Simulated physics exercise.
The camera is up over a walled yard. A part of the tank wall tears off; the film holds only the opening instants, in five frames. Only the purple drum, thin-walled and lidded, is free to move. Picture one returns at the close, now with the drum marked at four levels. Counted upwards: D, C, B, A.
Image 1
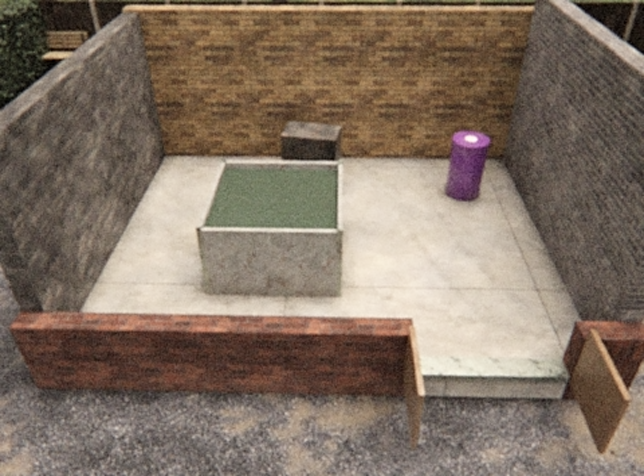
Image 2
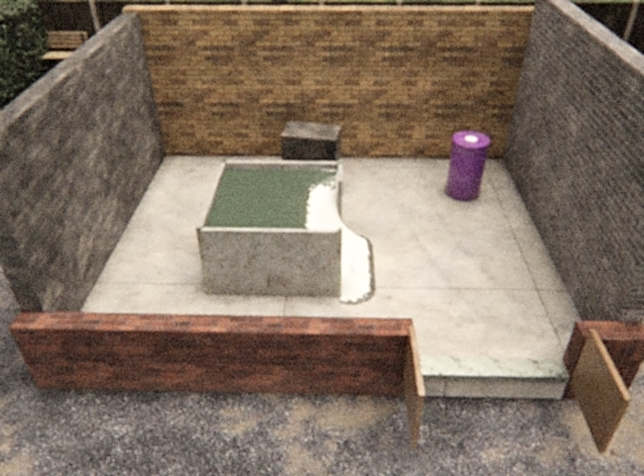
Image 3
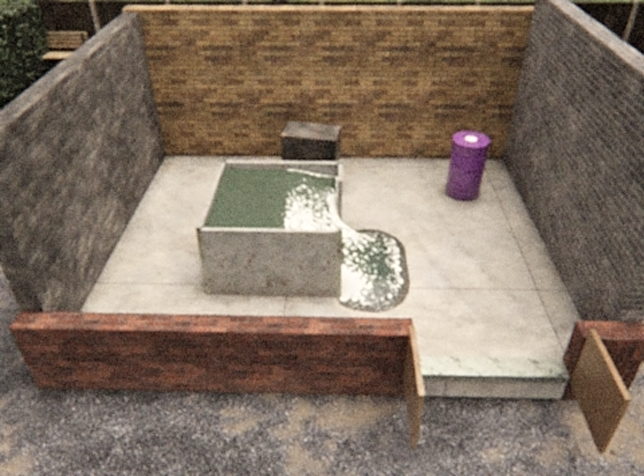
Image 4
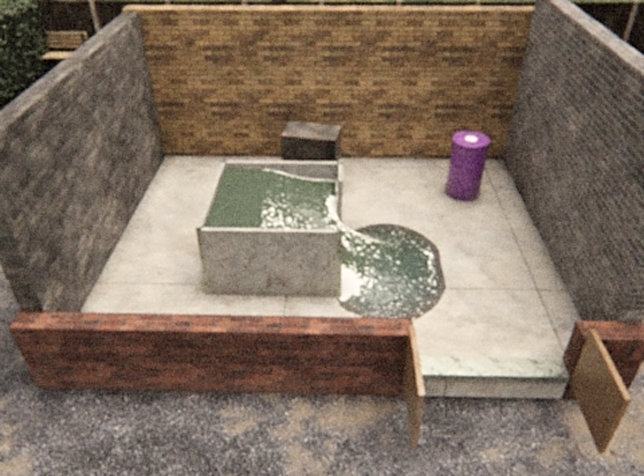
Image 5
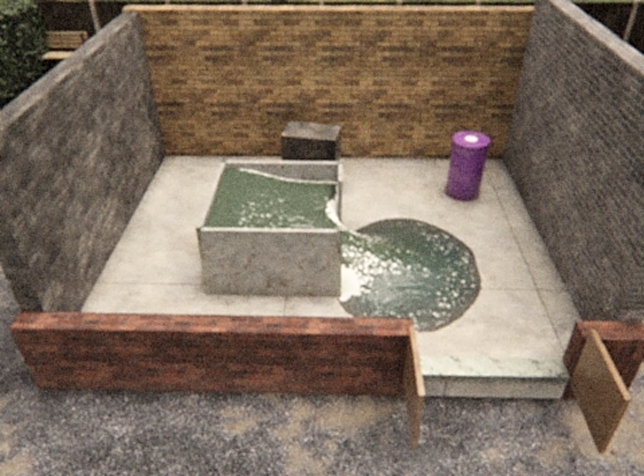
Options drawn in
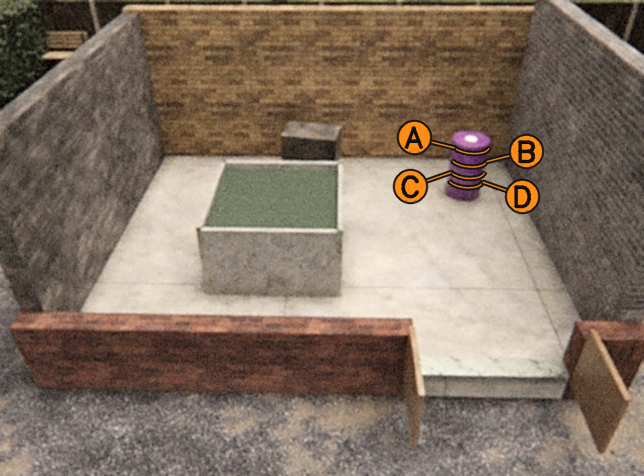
Water pours from the right side of a raised tank and spreads across the walled yard.
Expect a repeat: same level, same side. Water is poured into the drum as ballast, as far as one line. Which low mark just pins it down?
Mark D just does it.
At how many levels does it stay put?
All of them.
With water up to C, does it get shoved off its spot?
No, that is safe.
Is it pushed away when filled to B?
No.
In orange, A at (474, 153); B at (471, 167); C at (469, 178); D at (468, 187); from the bottom up D, C, B, A.
Choosing A, it does not move.
Choosing B, it does not move.
Choosing C, it does not move.
Choosing D, it does not move.
